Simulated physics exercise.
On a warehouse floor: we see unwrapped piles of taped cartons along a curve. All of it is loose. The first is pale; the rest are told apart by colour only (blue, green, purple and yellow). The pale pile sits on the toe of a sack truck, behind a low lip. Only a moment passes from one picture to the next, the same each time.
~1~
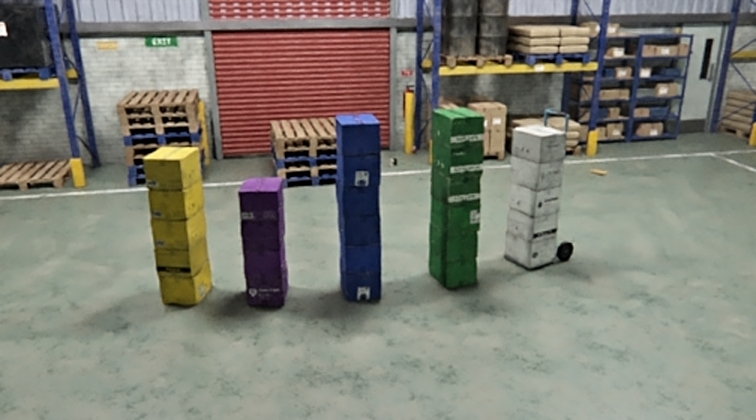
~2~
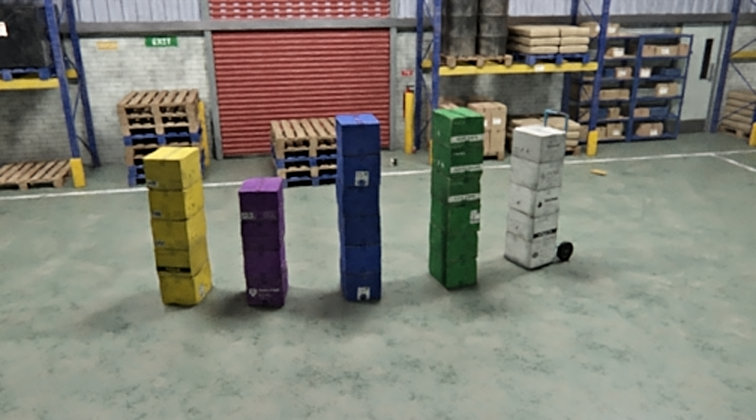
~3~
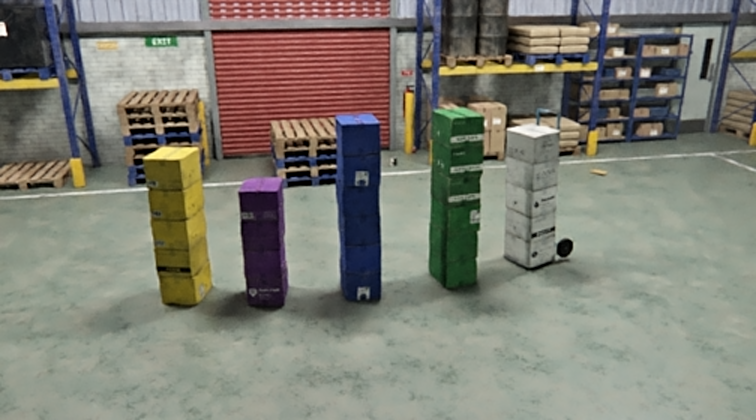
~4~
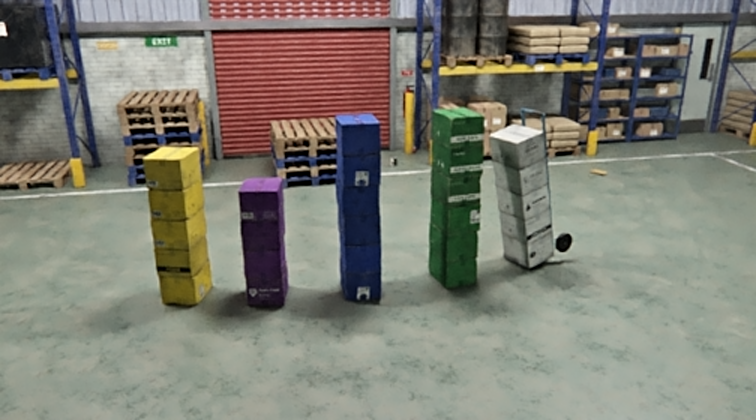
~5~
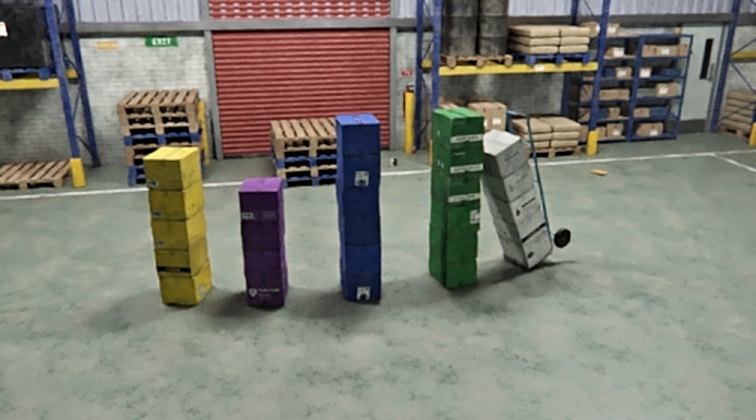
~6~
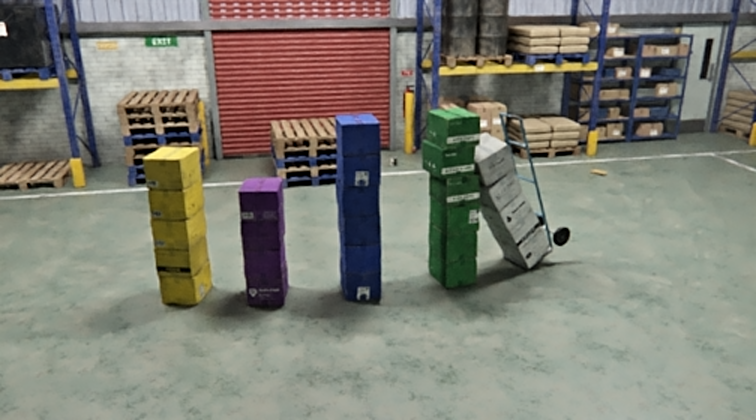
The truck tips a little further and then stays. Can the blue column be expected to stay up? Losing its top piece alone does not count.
That pile collapses.
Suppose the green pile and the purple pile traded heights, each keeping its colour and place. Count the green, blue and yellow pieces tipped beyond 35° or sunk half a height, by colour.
Pile by pile, green 4, blue 6, yellow 5.
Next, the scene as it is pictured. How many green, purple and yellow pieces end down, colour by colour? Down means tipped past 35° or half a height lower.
By colour: Green 6, purple 4, yellow 5.
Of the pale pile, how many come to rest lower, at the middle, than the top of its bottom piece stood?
3 pale pieces.
Shortly afterwards, 5 of the pale pile down; none of the 6 blue cartons down (6 of 21 in all colours); top blue carton tilted clearly; top green carton tilted clearly, half its height lower.
Next, 5 of the pale pile down; 6 of the 6 blue cartons down (16 of 21 in all colours); top blue carton tilted well over, some two heights lower; top green carton on its side.
In the end, 5 of the pale pile down; 6 of the 6 blue cartons down (21 of 21 in all colours); top blue carton upside down; top green carton upside down. From the last view, middles, top blue carton near (11, 312), top green carton near (241, 323).
